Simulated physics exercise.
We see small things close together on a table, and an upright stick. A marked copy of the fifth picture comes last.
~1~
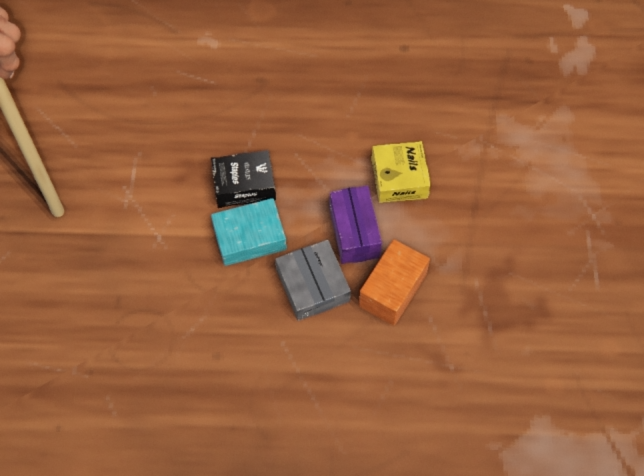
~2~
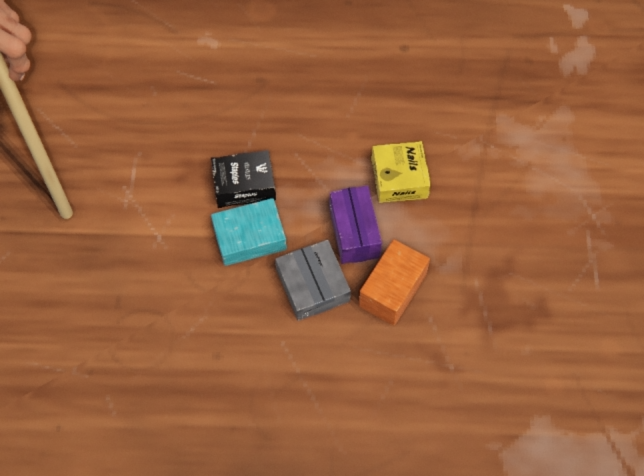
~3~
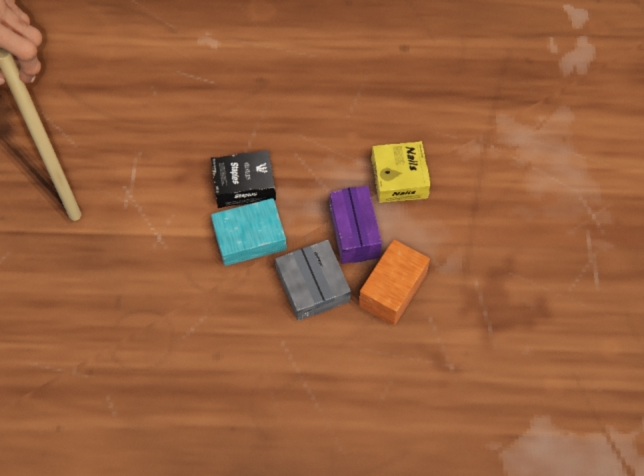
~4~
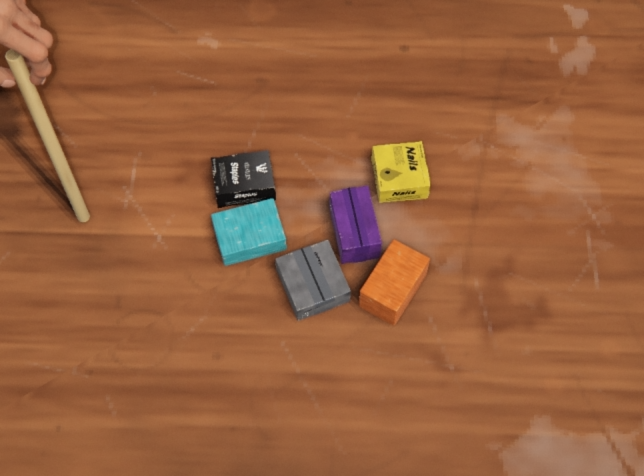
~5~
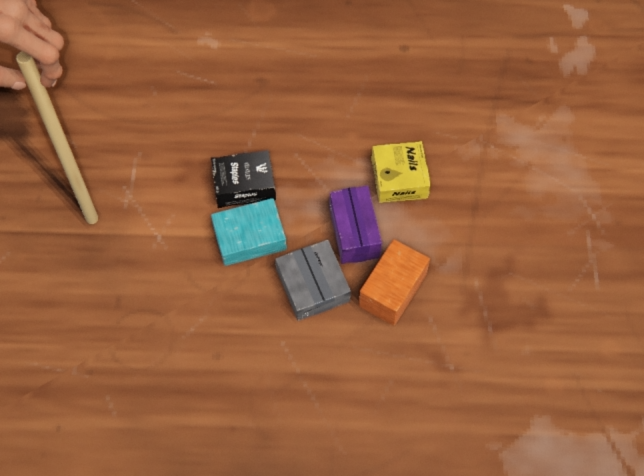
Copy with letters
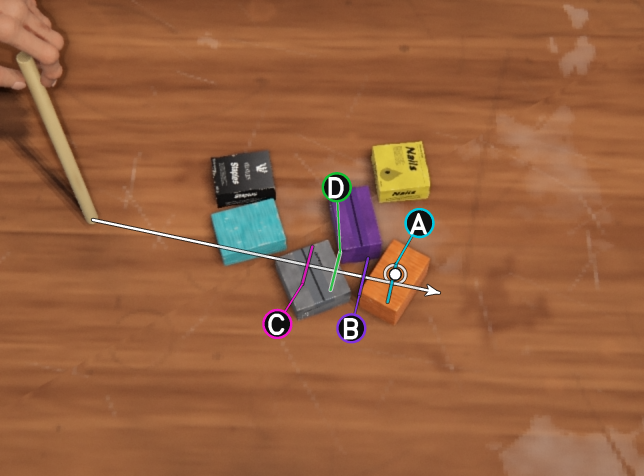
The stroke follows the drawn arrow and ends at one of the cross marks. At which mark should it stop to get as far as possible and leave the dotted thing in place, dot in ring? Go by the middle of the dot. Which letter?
As far as tick B.
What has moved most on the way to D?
It is the turquoise block.
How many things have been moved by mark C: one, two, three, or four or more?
It has moved two.
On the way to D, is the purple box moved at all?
No.
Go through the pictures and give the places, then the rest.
The first frame shows grey box (313, 280); purple box (355, 225); orange block (394, 282).
The second frame shows orange block (394, 282); black box (244, 179).
The third frame shows yellow box (400, 172); turquoise block (249, 232).
The fourth frame shows grey box (313, 280); purple box (355, 225).
The fifth frame shows orange block (394, 282); black box (244, 179); yellow box (400, 172).
On the copy, A at (392, 283); B at (364, 277); C at (307, 265); D at (335, 271); the arrow from (93, 220) to (439, 293); the white dot at (395, 274).
On B. First, foot of the stick (188, 241).
Then, foot of the stick (285, 261); turquoise block (295, 220).
Finally, foot of the stick (364, 278); turquoise block (297, 219); grey box (329, 303); the dot is still in its ring.
By contrast, A shifts the dotted thing to (414, 293); C keeps the dot in but is short; D keeps the dot in but is short.
